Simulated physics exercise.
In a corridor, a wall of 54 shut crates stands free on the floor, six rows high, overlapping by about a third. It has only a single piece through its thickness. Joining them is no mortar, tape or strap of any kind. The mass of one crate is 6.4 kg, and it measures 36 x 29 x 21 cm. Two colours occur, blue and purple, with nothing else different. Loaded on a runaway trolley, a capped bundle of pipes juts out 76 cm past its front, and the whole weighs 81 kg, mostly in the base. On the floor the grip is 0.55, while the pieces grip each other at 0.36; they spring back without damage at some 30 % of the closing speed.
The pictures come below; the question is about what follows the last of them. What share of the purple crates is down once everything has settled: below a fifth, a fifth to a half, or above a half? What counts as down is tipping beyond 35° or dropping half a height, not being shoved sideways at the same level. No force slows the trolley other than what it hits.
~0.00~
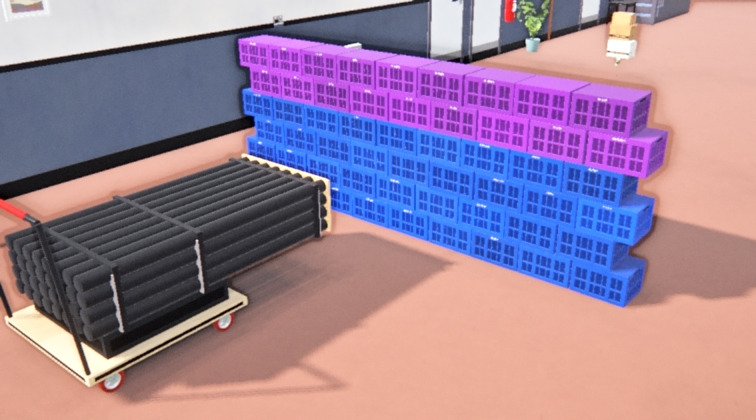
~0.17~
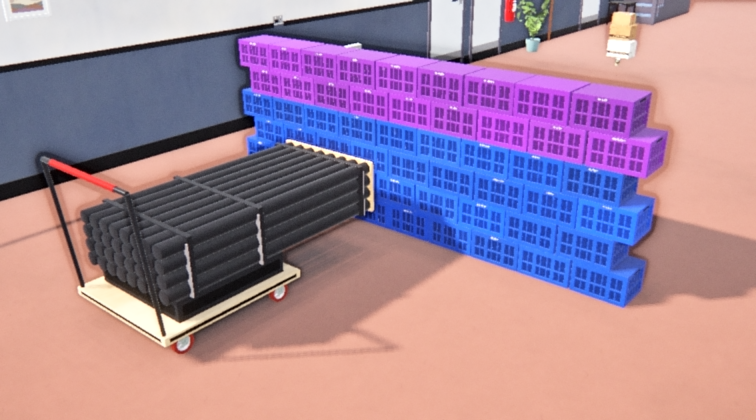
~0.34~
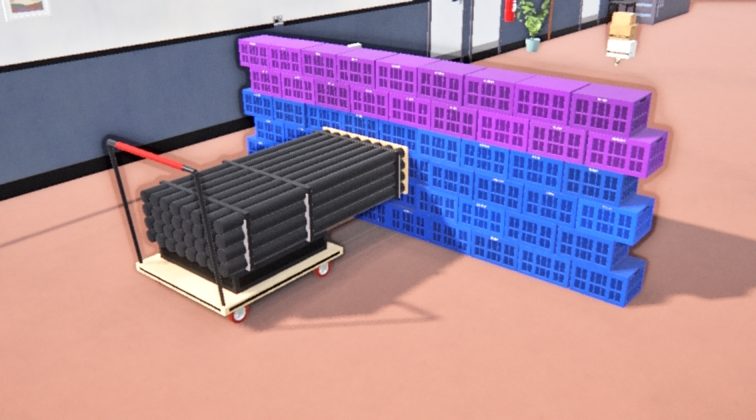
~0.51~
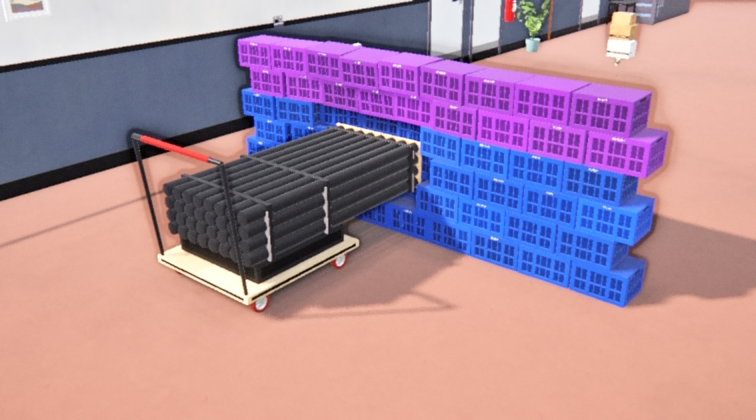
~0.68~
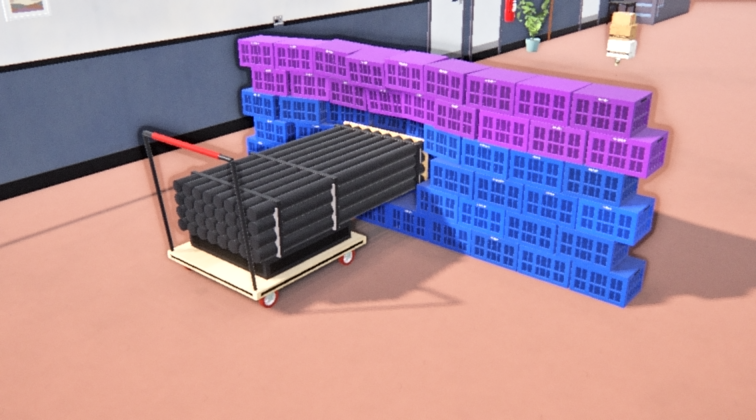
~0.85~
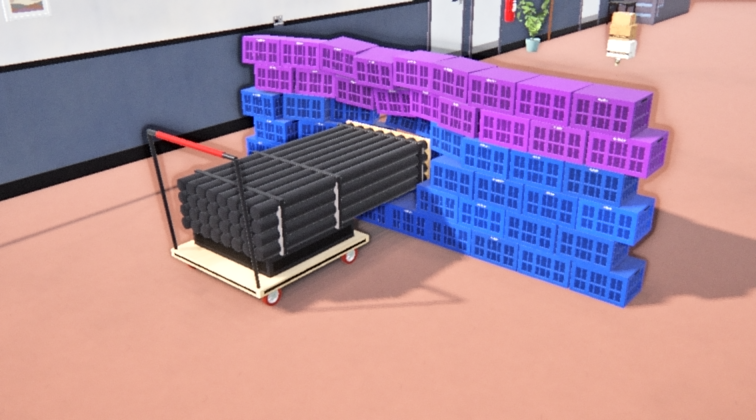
Above a half of them.
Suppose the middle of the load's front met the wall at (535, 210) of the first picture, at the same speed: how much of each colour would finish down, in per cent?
Then blue 30, purple 60 per cent.
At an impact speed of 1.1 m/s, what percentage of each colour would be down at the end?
Blue 0%, purple 0%.
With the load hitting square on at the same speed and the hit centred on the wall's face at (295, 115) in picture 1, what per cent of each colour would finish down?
You'd end up with blue at 20 and purple at 50 percent down.
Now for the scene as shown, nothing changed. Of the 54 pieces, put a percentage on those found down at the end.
Something close to 45 percent of them.
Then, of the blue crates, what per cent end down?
For blue, it's 30%.
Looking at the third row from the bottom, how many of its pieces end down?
The tally comes to 4.
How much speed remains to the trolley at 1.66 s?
Speed: Near 0.1 m/s.
After 1.02 s, load 31 cm past the wall's line, still rolling; 2 of the 18 purple crates down (8 of 54 in all colours); top purple crate leaning 5°; top blue crate leaning 15°.
After 1.30 s, load 34 cm past the wall's line, still rolling; 10 of the 18 purple crates down (21 of 54 in all colours); top purple crate leaning 21°; top blue crate leaning 42°, 23 cm lower.
After 1.66 s, load 33 cm past the wall's line, still rolling; 13 of the 18 purple crates down (25 of 54 in all colours); top purple crate on its side; top blue crate leaning 62°, 57 cm lower.
After 2.28 s, load 31 cm past the wall's line, stopped; 13 of the 18 purple crates down (25 of 54 in all colours); top purple crate leaning 59°, 85 cm lower; top blue crate on its side.
At rest (3.5 s), load 31 cm past the wall's line, stopped; 13 of the 18 purple crates down (25 of 54 in all colours); top purple crate on its side; top blue crate on its side. That is 72 per cent. As the last picture would show them, middles, top purple crate near (565, 194), top blue crate near (375, 143).
